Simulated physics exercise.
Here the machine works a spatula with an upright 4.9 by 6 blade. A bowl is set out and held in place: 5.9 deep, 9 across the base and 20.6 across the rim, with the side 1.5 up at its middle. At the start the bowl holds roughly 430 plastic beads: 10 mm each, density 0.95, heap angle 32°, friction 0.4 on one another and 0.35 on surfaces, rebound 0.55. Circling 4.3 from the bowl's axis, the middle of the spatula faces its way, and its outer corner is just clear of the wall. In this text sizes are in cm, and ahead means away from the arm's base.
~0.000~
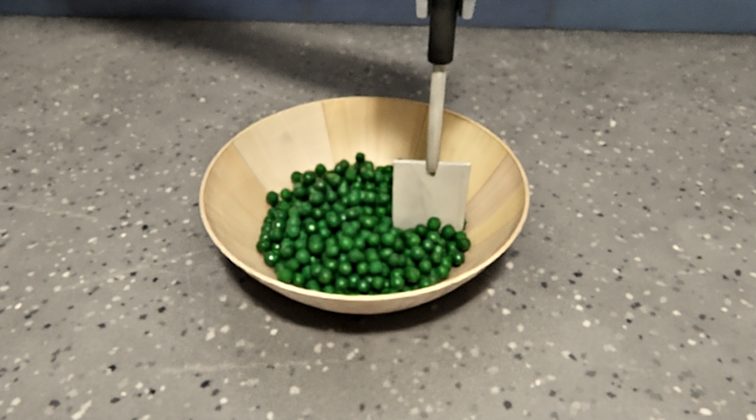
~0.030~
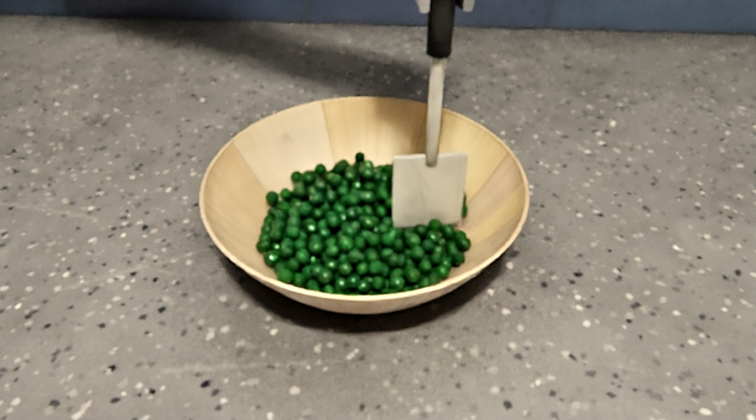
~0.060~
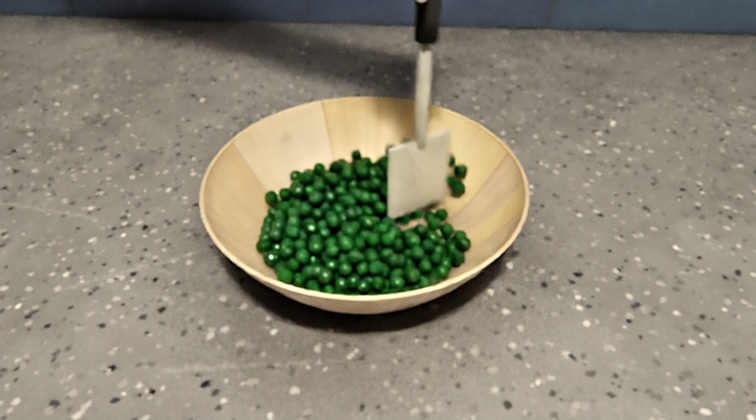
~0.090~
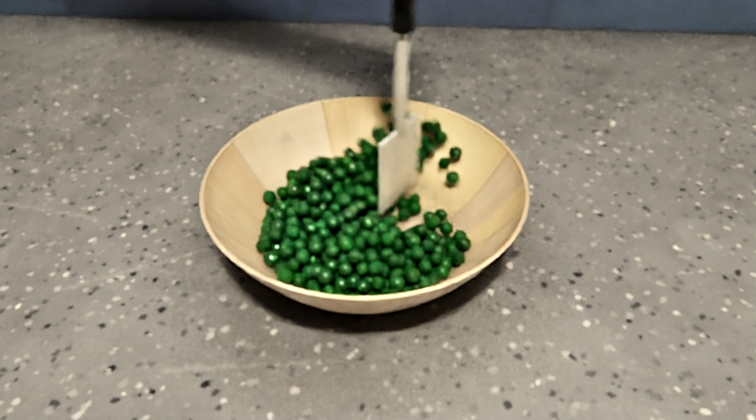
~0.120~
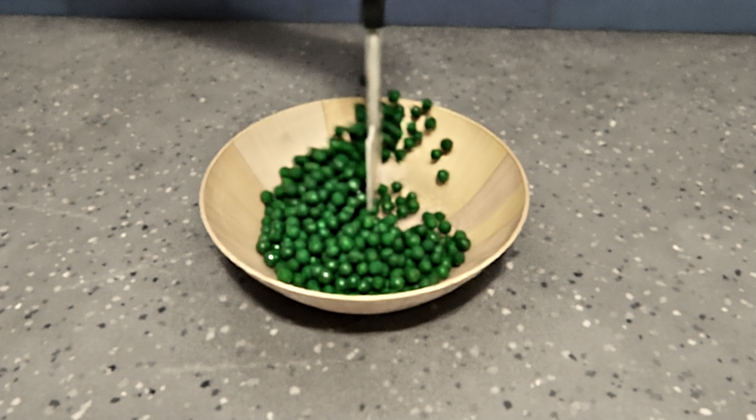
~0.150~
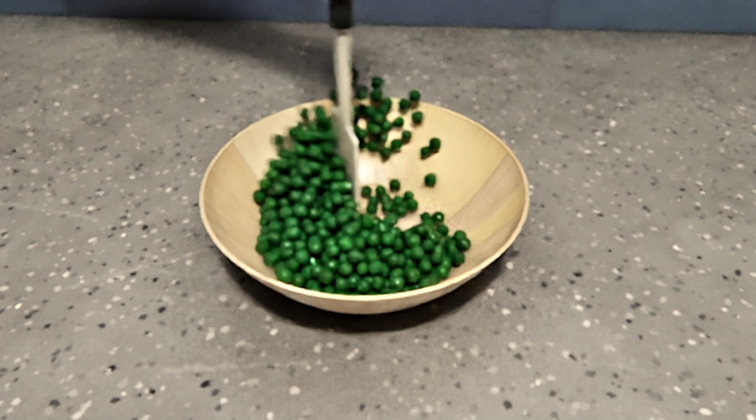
On a speckled grey countertop, a pale wooden bowl holds a heap of small green beads, with a flat-bladed spatula standing at its right side. The spatula sweeps leftward and turns edge-on, pushing beads toward the back left, while some scatter up along the bowl's rear wall behind the blade.
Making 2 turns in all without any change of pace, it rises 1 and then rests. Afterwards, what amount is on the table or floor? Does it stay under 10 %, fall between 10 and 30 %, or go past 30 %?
It falls between 10 and 30 %.
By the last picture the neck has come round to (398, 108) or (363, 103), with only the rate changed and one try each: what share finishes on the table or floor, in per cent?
Near 0 in a hundred for the first and near 10 in a hundred for the second.
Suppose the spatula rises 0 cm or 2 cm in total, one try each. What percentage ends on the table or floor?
It comes to about 25 per cent and about 15 per cent.
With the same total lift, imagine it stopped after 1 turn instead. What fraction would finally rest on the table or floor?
I'd expect some 15 per cent.
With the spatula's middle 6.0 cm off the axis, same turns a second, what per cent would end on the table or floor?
It would be close to 0 per cent then.
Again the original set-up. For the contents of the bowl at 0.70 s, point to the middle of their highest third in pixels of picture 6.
The centre is close to (309, 198).
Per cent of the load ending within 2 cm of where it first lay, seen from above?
About 5 per cent.
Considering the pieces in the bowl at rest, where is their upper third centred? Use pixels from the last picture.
Roughly pixel (336, 204).
By 0.42 s, 348° round, highest piece 9 above the table; 366 in the bowl, 41 on the table or floor, 23 in flight or on the tool.
By 0.70 s, 225° round, highest piece 7 above the table; 338 in the bowl, 87 on the table or floor, 5 in flight or on the tool.
By 1.03 s, 0° round, highest piece 4 above the table; 337 in the bowl, 93 on the table or floor.
By 1.73 s, 0° round, highest piece 4 above the table; 337 in the bowl, 93 on the table or floor.
Final count, 337 in the bowl, 93 on the table or floor. That is 22 % on the table or floor.
